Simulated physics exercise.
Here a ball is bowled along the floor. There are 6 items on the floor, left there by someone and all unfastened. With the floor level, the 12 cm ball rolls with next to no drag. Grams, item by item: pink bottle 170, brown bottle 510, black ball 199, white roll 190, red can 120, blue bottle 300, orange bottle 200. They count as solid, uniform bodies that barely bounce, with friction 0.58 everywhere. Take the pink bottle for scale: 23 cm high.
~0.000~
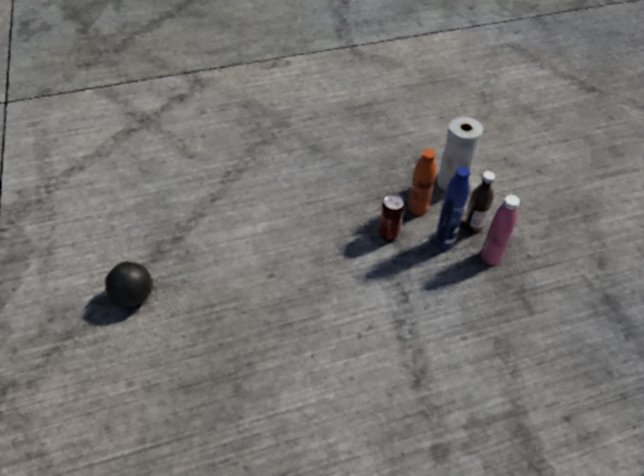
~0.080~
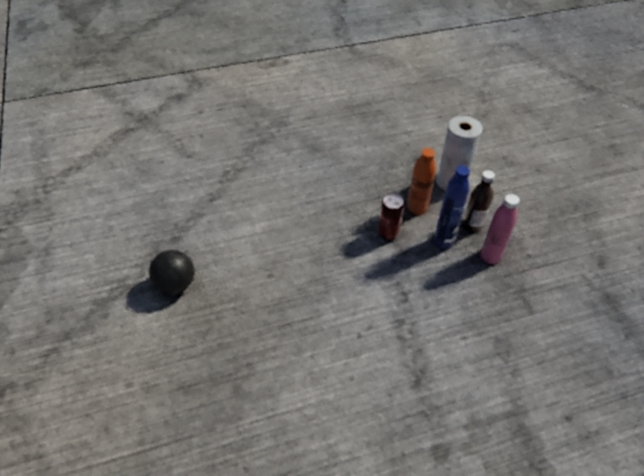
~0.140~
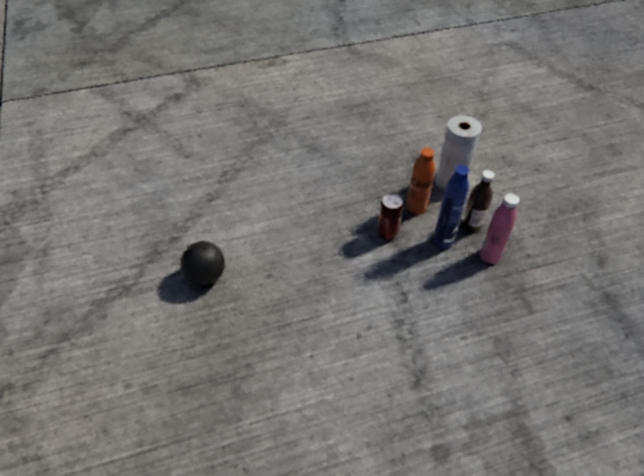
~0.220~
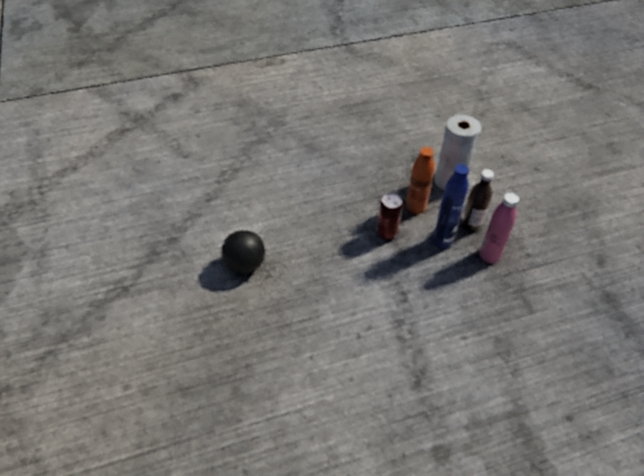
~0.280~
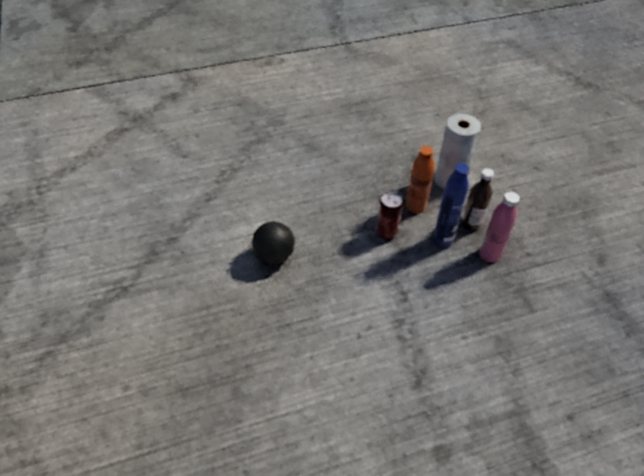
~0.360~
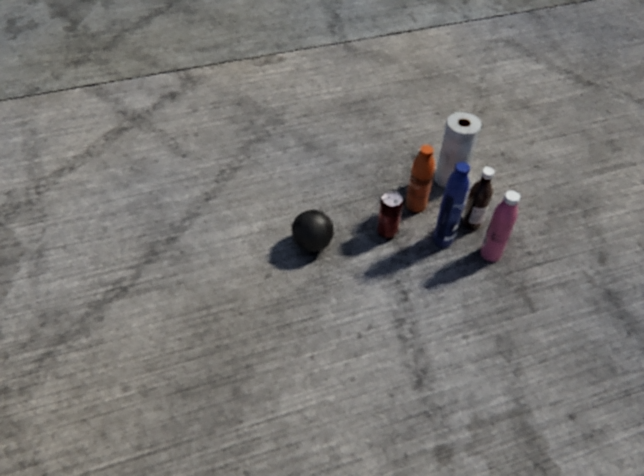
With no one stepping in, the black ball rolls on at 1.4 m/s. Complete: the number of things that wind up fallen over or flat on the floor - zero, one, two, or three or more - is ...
... just one.
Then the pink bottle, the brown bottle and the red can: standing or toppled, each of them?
Well, the pink bottle holds steady, the brown bottle holds steady, and the red can tumbles down.
Around 0.76 s, ball 80 cm along; black ball near (389, 180); red can at 43° to upright.
Around 1.56 s, ball 106 cm along; black ball near (388, 102); red can on its side.
Around 2.66 s, ball 149 cm along; black ball near (387, 23); red can on its side.
Finally (3.4 s), on their side or leaning hard on the floor, red can; the other 5 still in place (within 8 cm). Final places as that camera would see them, pink bottle near (501, 226), brown bottle near (480, 198).
